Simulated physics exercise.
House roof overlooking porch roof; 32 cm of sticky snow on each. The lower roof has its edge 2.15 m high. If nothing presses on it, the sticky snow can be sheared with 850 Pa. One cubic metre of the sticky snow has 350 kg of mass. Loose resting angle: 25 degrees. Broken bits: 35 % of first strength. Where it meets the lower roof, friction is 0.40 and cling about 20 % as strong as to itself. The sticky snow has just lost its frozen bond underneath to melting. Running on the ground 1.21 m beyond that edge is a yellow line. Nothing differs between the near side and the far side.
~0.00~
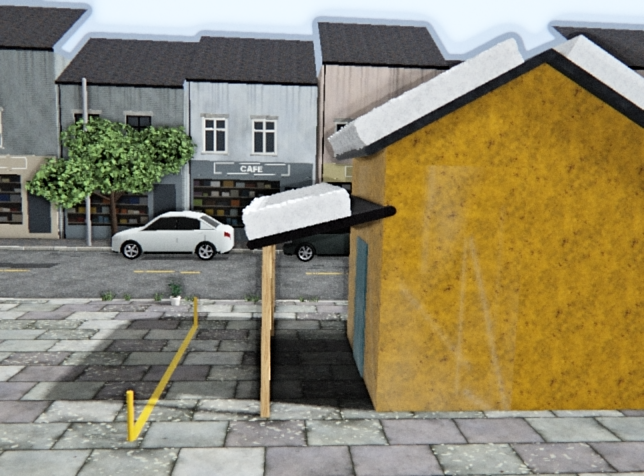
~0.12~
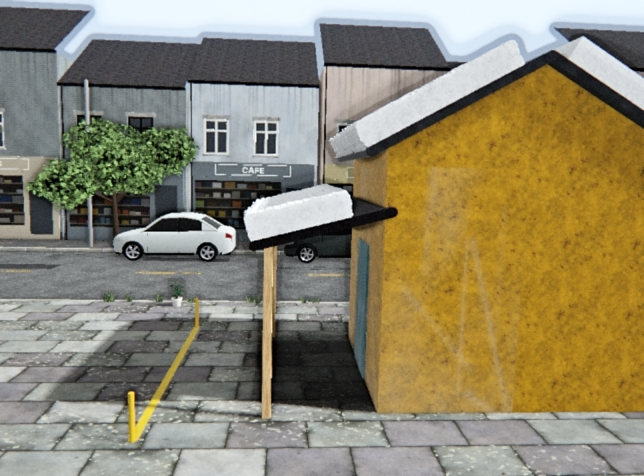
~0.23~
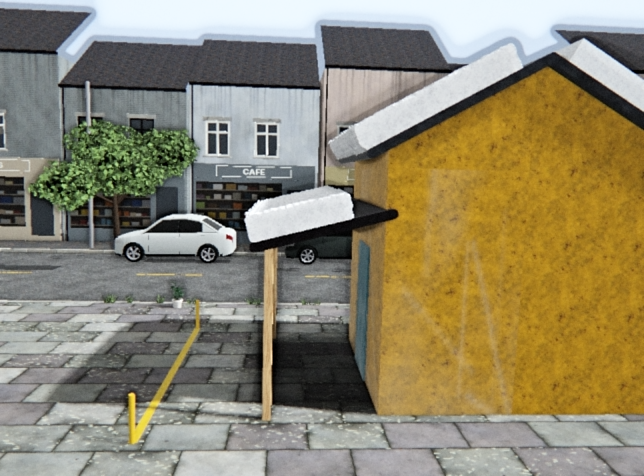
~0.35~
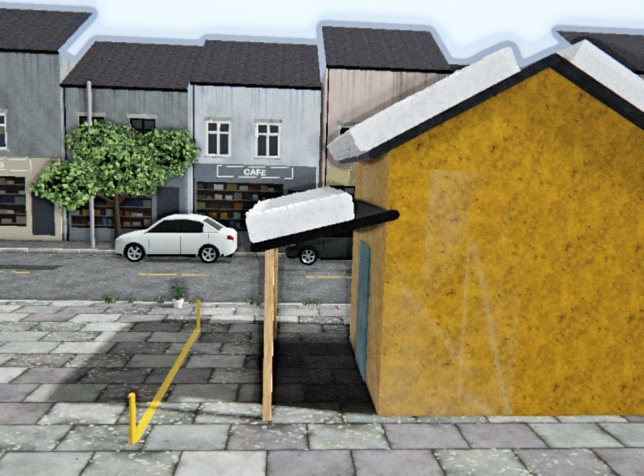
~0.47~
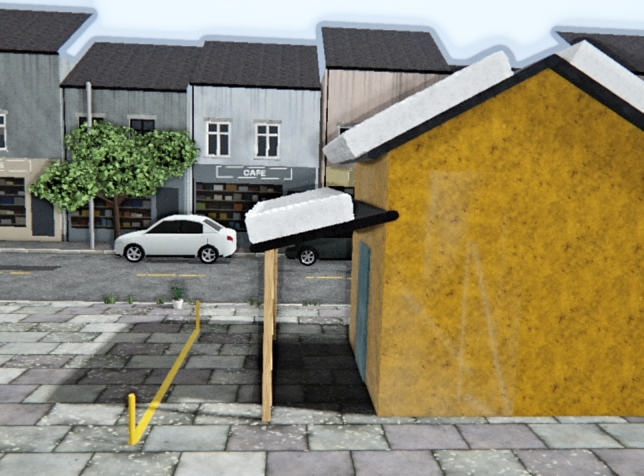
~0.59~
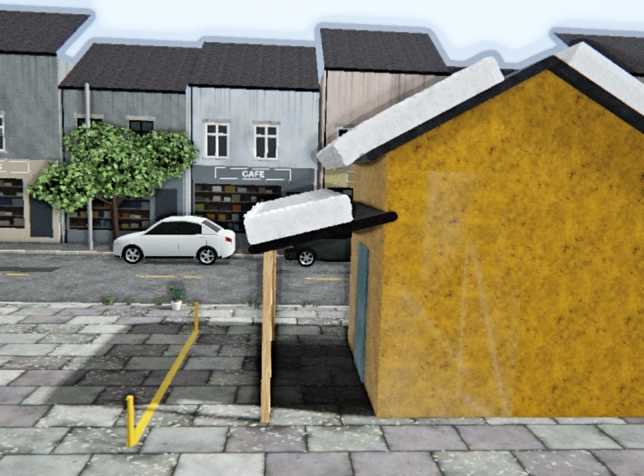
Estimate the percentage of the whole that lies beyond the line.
I would say some 16 percent of the snow lies beyond it.
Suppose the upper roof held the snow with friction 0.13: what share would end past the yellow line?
In that case some 35 per cent.
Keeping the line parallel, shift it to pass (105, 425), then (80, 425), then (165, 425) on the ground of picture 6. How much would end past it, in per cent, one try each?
In order, some 6, 2 and 25 percent would end past it.
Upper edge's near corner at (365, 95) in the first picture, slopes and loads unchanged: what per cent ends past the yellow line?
Roughly 40 %.
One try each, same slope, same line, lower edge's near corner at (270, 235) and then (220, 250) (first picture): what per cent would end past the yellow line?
First 20 per cent, second 12 per cent.
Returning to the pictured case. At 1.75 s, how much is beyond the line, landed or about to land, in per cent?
I'd put it at close to 0 in a hundred.
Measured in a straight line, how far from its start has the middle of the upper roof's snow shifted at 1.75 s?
I'd reckon close to 2.0 m.
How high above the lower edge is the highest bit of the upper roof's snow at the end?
Some 0.9 m.
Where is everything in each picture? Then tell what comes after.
In the first frame, front end of the sticky snow at (364, 126).
In the second frame, front end of the sticky snow at (364, 127), its middle shifted 1.1 cm.
In the third frame, front end of the sticky snow at (362, 147), its middle shifted 4.2 cm, 2 % of it past the upper edge, in one piece.
In the fourth frame, front end of the sticky snow at (359, 150), its middle shifted 9.7 cm, 5 % of it past the upper edge, in one piece.
In the fifth frame, front end of the sticky snow at (353, 150), its middle shifted 18 cm, 9 % of it past the upper edge, in one piece.
In the sixth frame, front end of the sticky snow at (344, 136), its middle shifted 29 cm, 14 % of it past the upper edge, cracking.
By 1.12 s, none is below the lower edge and 0 % is past the line.
By 1.75 s, none is below the lower edge and 0 % is past the line.
By 2.37 s, 40 % is below the lower edge and 4 % is past the line.
By 3.00 s, 61 % is below the lower edge and 14 % is past the line.
By 4.10 s, at the end, 61 % is below the lower edge and 16 % is past the line.
